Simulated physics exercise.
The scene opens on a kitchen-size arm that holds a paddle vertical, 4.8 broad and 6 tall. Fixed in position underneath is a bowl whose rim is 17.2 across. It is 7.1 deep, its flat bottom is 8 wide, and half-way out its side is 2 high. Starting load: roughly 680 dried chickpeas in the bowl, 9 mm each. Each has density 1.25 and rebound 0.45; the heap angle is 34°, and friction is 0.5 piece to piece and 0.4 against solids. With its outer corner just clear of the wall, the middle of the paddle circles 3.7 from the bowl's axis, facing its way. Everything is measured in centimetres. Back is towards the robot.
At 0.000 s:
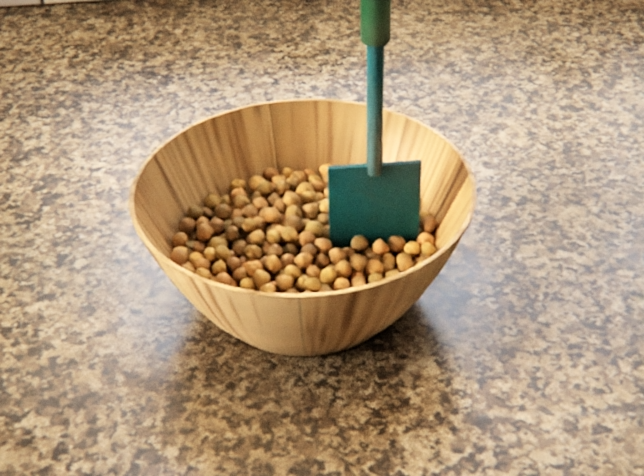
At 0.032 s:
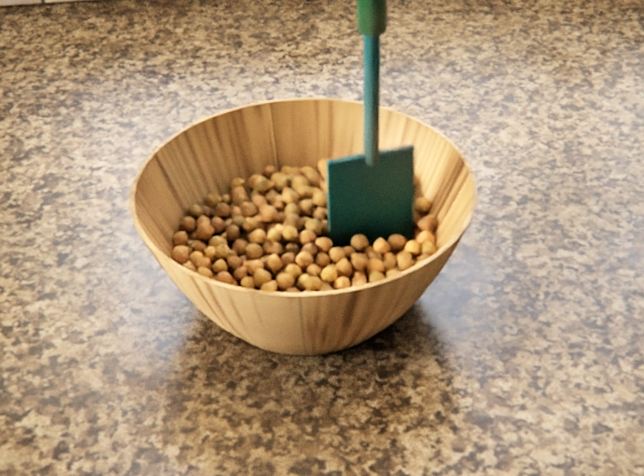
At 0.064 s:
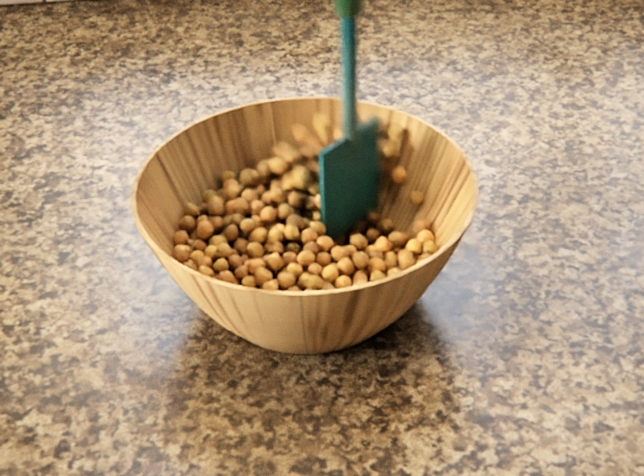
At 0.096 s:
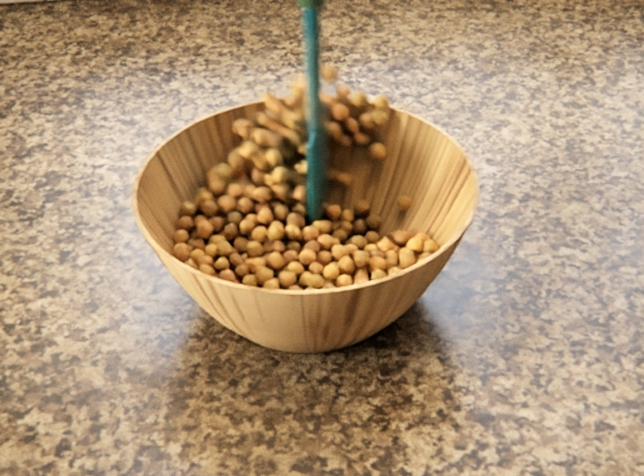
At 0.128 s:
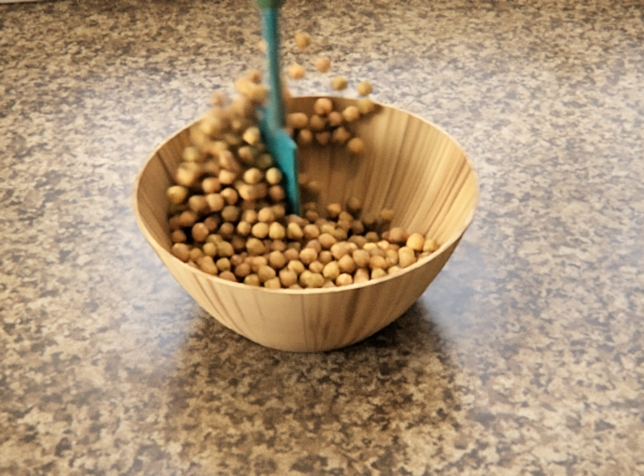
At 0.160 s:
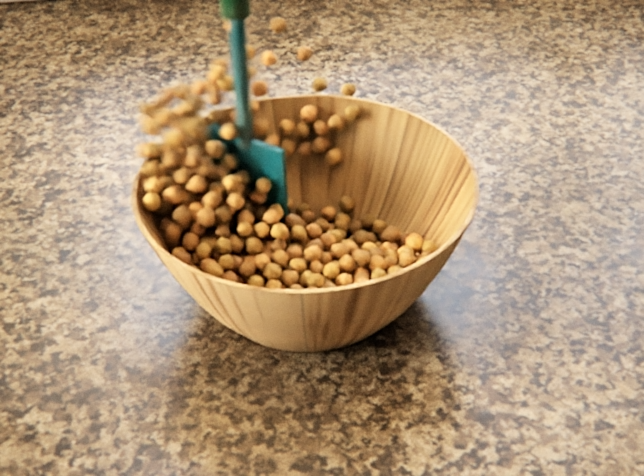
On a speckled countertop, a teal paddle with a green handle sweeps from right to left through a wooden bowl of chickpeas, turning as it moves, heaping them against the left side and tossing some above the rim.
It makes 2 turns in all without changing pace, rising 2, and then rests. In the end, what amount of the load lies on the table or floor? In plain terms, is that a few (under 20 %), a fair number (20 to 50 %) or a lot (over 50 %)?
A fair number, 20 to 50 %.
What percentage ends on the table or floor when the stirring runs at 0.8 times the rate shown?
I'd say about 20 %.
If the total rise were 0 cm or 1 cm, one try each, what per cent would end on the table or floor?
About 40 per cent on the first try and 35 per cent on the second.
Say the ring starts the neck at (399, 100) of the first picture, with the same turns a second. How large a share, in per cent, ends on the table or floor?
Close to 0 in a hundred.
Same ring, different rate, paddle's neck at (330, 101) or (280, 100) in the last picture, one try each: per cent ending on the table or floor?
First try: Around 5 %; second try: Around 15 %.
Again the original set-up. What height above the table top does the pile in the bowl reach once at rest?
About 6.0 cm.
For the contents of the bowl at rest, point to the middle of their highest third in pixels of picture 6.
It is centred around (286, 235).
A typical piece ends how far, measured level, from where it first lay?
Some 7 centimetres or so.
By 0.38 s, 5° round, highest piece 11 above the table; 525 in the bowl, 80 on the table or floor, 71 in flight or on the tool.
By 0.60 s, 228° round, highest piece 7 above the table; 495 in the bowl, 172 on the table or floor, 9 in flight or on the tool.
By 0.91 s, 0° round, highest piece 6 above the table; 495 in the bowl, 181 on the table or floor.
By 1.61 s, 0° round, highest piece 6 above the table; 495 in the bowl, 181 on the table or floor.
Final count, 495 in the bowl, 181 on the table or floor. That is 27 % on the table or floor.
